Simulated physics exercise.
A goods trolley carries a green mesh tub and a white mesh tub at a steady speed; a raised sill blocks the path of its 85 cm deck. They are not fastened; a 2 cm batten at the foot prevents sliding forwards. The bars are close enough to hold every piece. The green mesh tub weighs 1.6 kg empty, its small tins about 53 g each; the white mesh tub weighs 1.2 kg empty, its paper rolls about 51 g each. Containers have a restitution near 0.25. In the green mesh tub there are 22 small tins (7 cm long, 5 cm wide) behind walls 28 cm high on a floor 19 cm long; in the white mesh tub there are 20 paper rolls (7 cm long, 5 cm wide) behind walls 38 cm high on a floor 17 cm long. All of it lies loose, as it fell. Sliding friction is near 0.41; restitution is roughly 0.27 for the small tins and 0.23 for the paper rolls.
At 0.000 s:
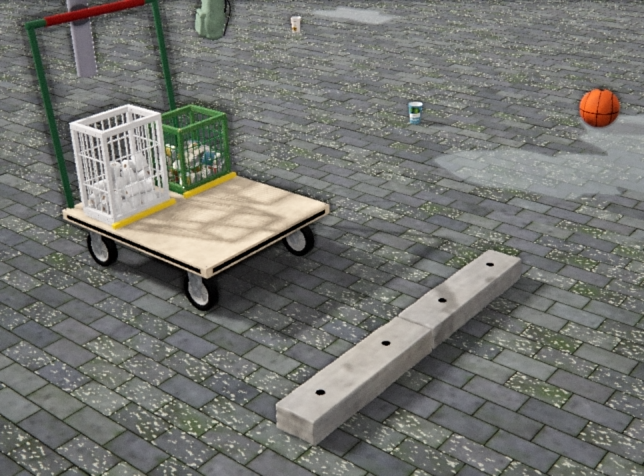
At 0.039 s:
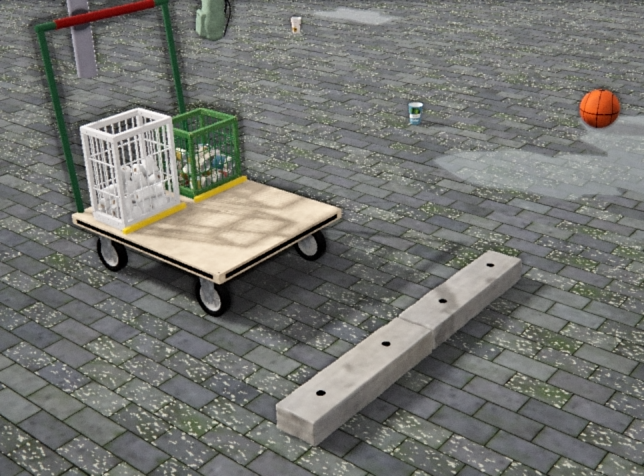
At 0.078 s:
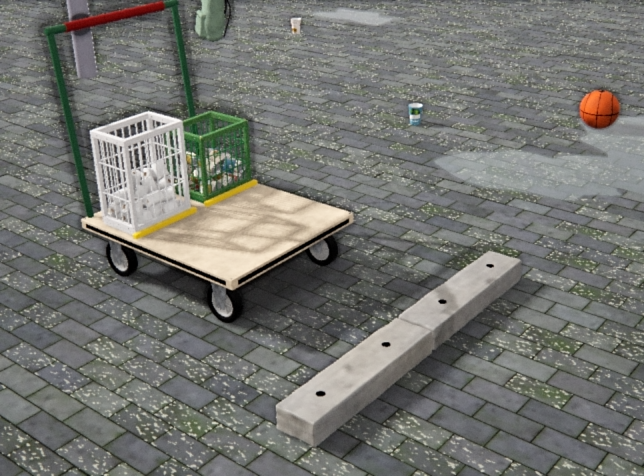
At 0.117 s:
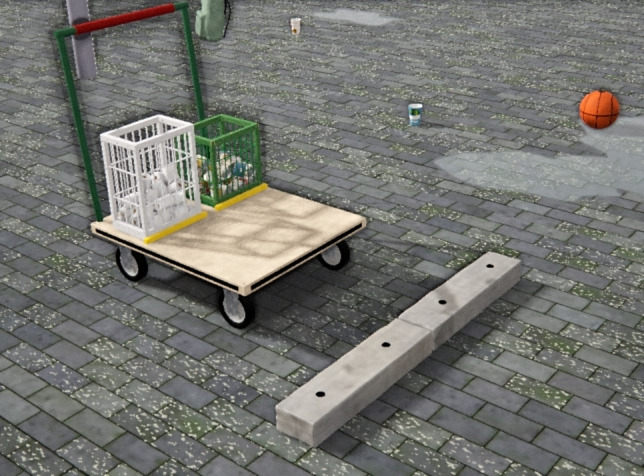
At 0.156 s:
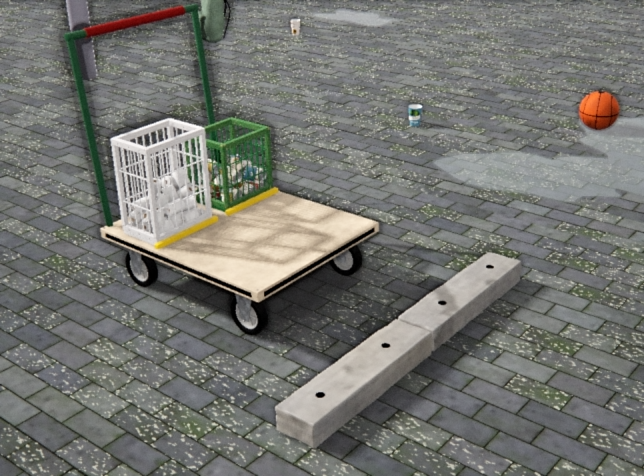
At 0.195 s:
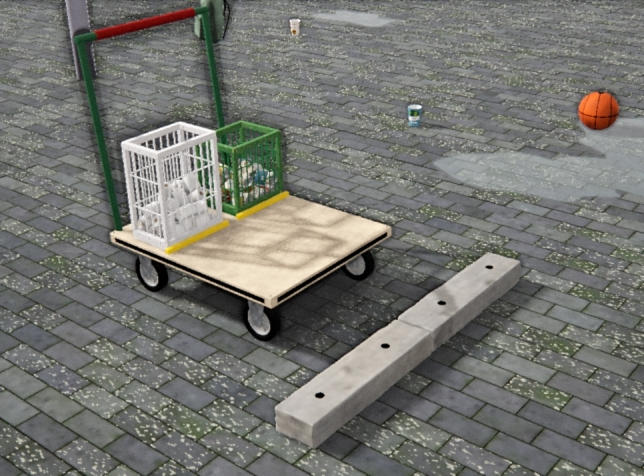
On a grey paved yard scattered with a basketball, a cup and shallow puddles, a flat trolley with a red-topped green handle stands left of a long stone beam. It rolls steadily a short way toward the beam, drifting right and nearer the viewer, its white and green mesh tubs keeping their places on deck.
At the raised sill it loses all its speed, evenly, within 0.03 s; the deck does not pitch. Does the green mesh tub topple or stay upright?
It stays upright.
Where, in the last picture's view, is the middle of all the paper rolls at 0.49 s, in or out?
Near (241, 229).
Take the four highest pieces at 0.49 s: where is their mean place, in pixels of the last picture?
At about (260, 196).
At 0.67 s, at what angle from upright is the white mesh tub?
It leans some 45°.
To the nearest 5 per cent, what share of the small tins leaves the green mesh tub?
Some 0 per cent of them.
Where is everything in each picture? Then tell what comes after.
In the first frame (we follow the rim corner now nearest the camera), green mesh tub at (178, 130); white mesh tub at (101, 132); 62 cm still to roll; nothing out yet.
The second frame shows green mesh tub at (189, 133); white mesh tub at (112, 136); 56 cm still to roll.
The third frame shows green mesh tub at (200, 137); white mesh tub at (123, 140); 49 cm still to roll.
The fourth frame shows green mesh tub at (211, 140); white mesh tub at (134, 144); 43 cm still to roll.
The fifth frame shows green mesh tub at (222, 144); white mesh tub at (145, 148); 37 cm still to roll.
The sixth frame shows green mesh tub at (233, 148); white mesh tub at (156, 152); 31 cm still to roll; nothing out yet.
After 0.37 s, it starts to lose speed.
After 0.49 s, the green mesh tub leans 15° with 0 of 22 out and the white mesh tub leans 21° with 0 of 20 out.
After 0.67 s, the green mesh tub leans 4° with 0 of 22 out and the white mesh tub leans 43° with 0 of 20 out.
After 0.97 s, the green mesh tub is upright with 0 of 22 out and the white mesh tub is down with 0 of 20 out.
Outcome (at 1.77 s), the green mesh tub is upright with 0 of 22 out and the white mesh tub is down with 1 of 20 out. Greatest lean of the green mesh tub, 17°.
